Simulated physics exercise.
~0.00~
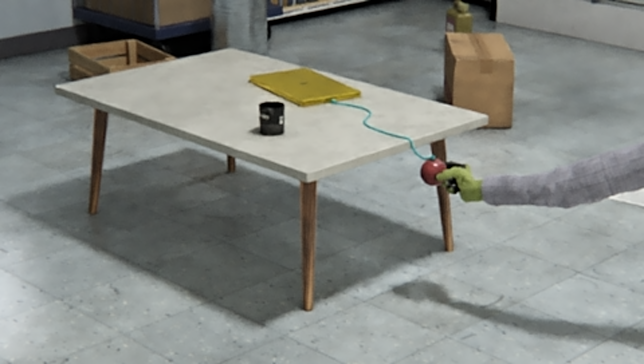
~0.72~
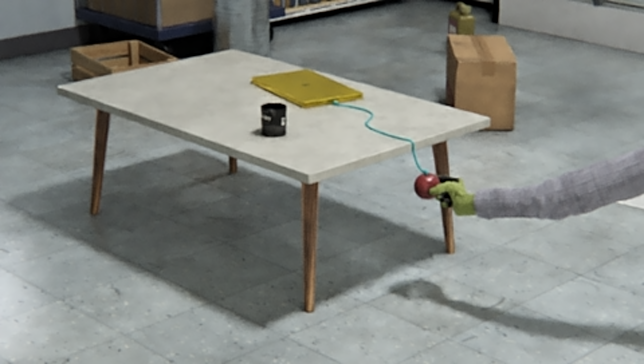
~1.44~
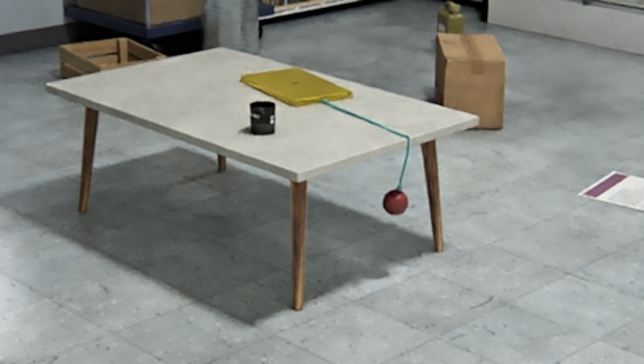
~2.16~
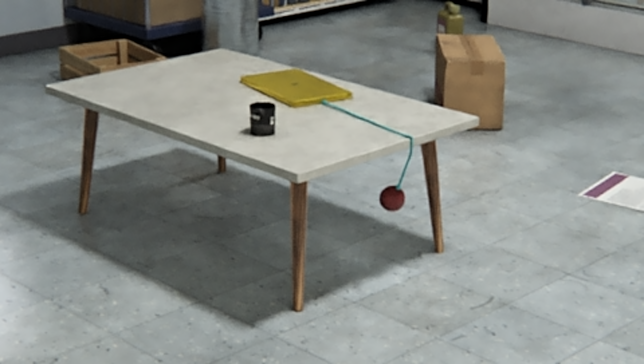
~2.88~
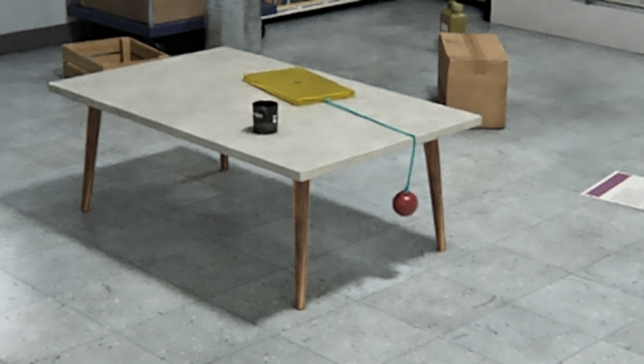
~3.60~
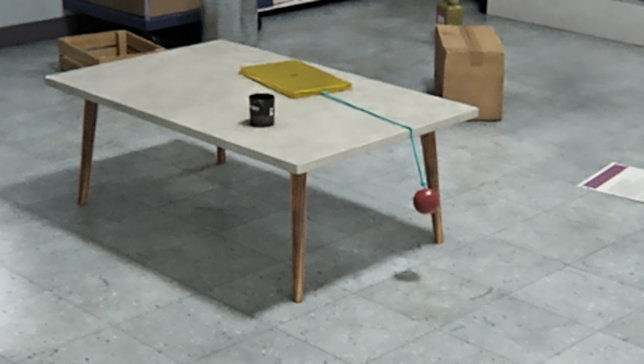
The clip opens on a pale table with wooden legs, holding a yellow laptop and a black cup, while a gloved hand at the right grips a red apple just beyond the table's edge. A teal shoelace runs from the apple across the tabletop to the laptop. The hand lowers the apple slightly to the left, then lets go and withdraws from view. The apple drops a little and hangs below the edge on the taut lace. It swings gently leftward, then back to the right. At the end it still dangles in mid-air near a table leg, with the laptop and cup unmoved.
